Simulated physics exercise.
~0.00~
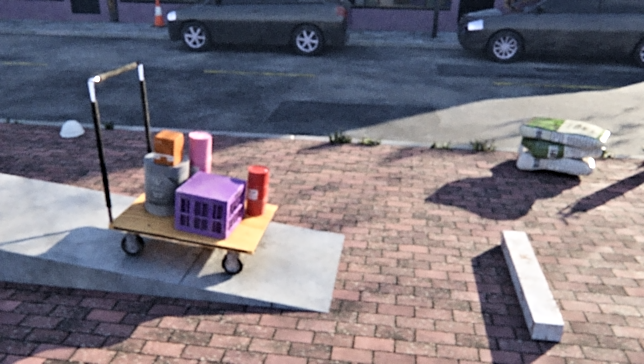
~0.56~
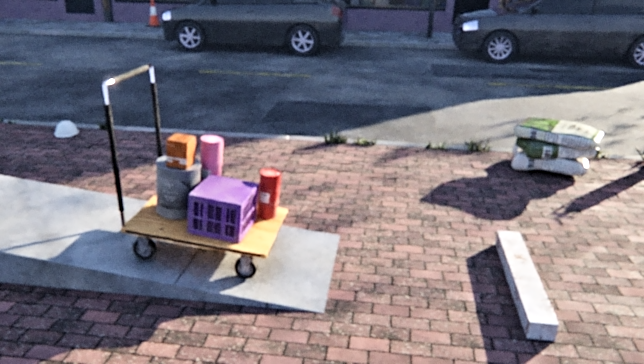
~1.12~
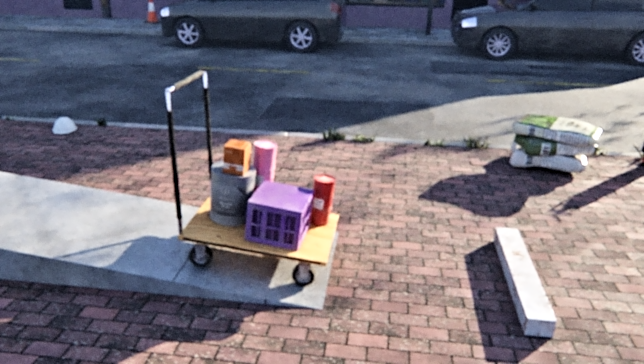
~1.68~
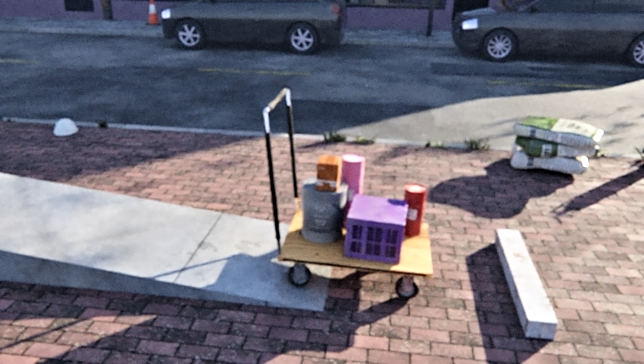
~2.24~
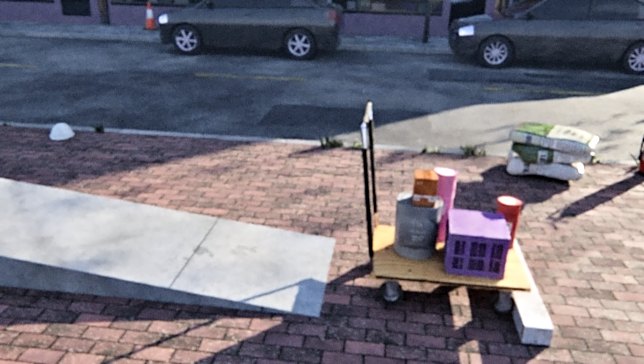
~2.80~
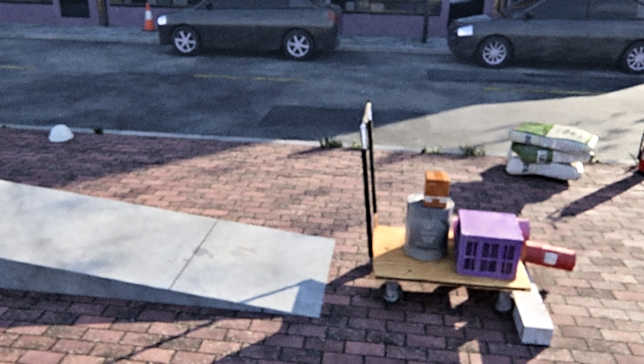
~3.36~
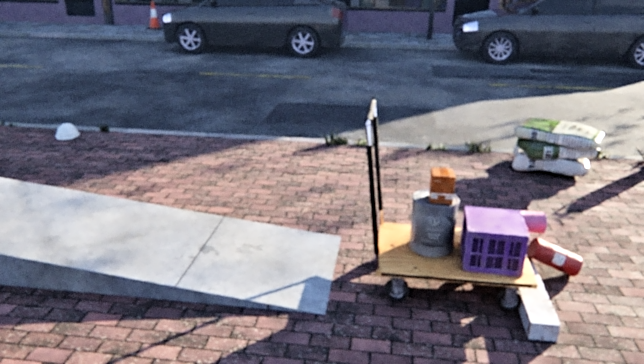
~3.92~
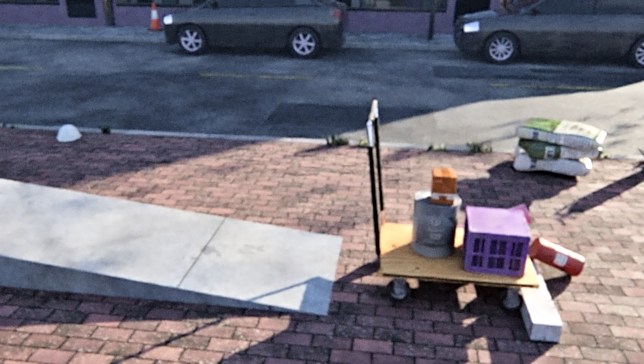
Loaded trolley rolling right down a ramp and stopping at a low kerb, its red and pink canisters toppling off the front.
